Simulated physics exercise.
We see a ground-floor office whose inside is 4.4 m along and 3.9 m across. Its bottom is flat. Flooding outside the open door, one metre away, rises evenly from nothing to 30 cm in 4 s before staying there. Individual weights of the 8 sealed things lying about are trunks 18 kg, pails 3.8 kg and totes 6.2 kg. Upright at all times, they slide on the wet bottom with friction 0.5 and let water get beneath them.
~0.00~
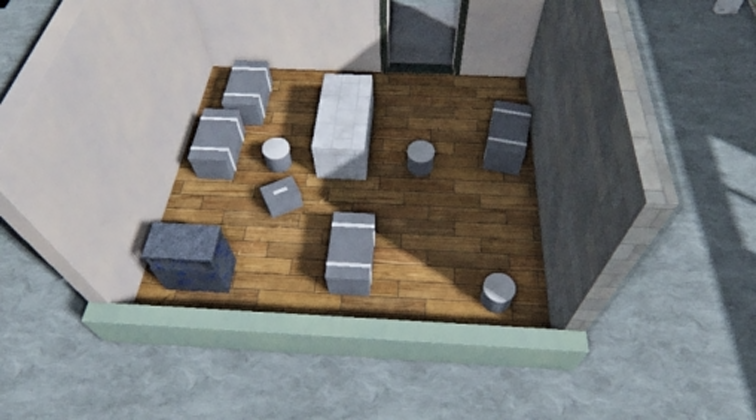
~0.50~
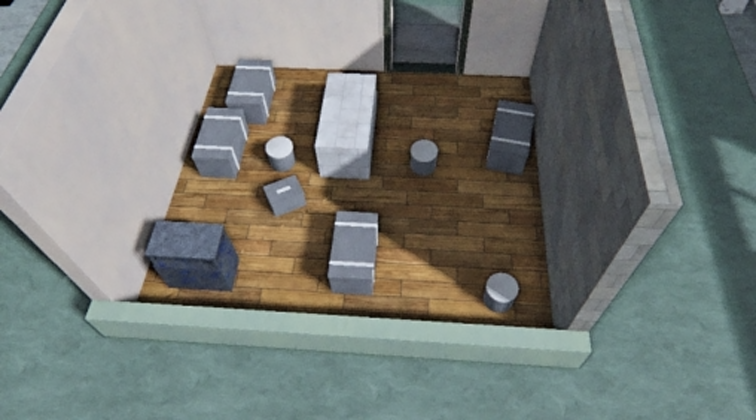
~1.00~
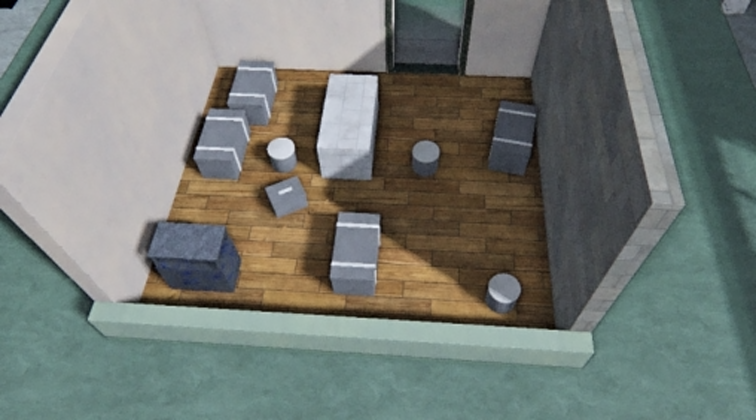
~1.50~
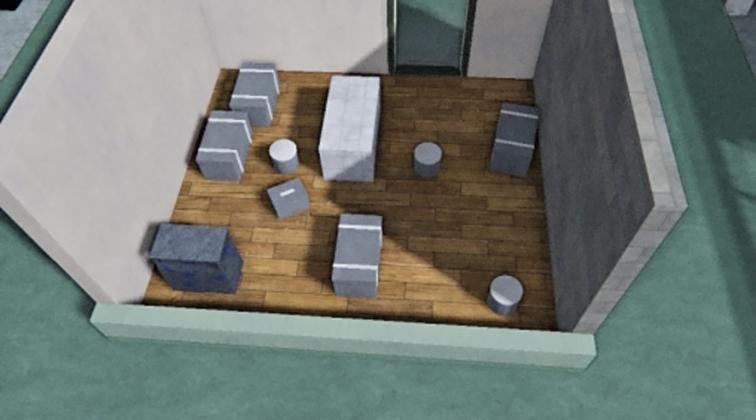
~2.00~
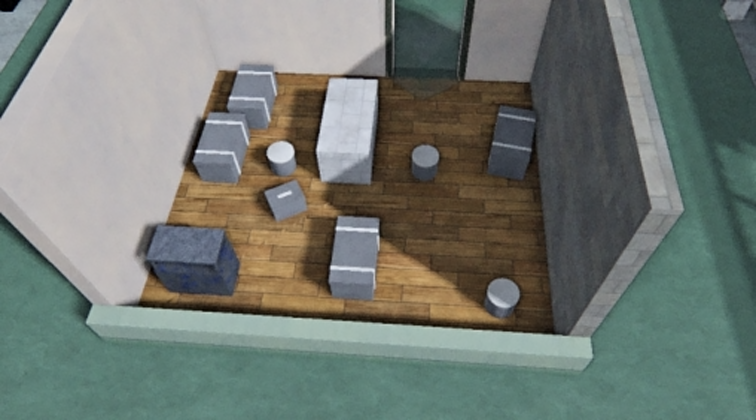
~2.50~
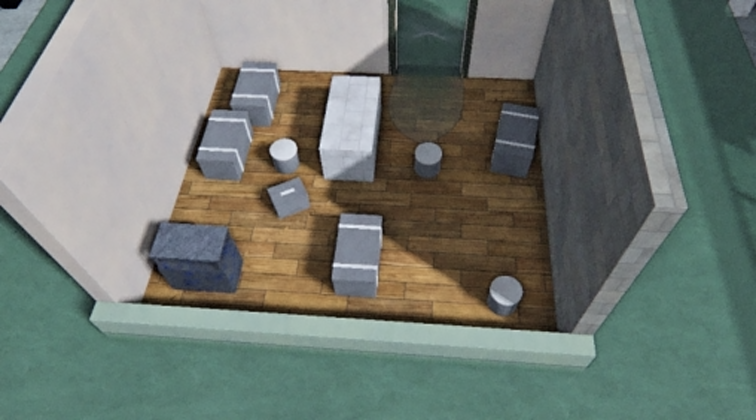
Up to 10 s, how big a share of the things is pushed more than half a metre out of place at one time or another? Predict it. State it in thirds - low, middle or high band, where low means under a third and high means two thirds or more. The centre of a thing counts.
Middle band.
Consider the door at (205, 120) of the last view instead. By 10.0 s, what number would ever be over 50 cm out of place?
7.
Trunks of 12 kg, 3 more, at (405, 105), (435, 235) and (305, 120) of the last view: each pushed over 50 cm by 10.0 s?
Note: Item 1 above threshold; item 2 above threshold; item 3 below threshold.
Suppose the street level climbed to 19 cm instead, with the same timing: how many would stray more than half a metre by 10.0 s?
The count would be 2.
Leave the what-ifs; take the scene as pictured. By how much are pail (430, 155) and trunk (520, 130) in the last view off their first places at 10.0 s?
In that order: 200 cm, 200 cm.
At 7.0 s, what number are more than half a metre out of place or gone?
That would be 3.
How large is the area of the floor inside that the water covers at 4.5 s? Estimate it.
Roughly 8.0 m2 of it is wet.
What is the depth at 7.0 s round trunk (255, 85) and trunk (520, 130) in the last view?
Roughly 3 and 7 cm.
After 3.5 s 0 of 8 are over 50 cm from their spots; 0 afloat.
After 4.5 s 1 of 8 are over 50 cm from their spots; 0 afloat.
After 7.0 s 3 of 8 are over 50 cm from their spots; 4 afloat.
After 10.0 s 4 of 8 are over 50 cm from their spots, and 4 have been at some point; 7 afloat.
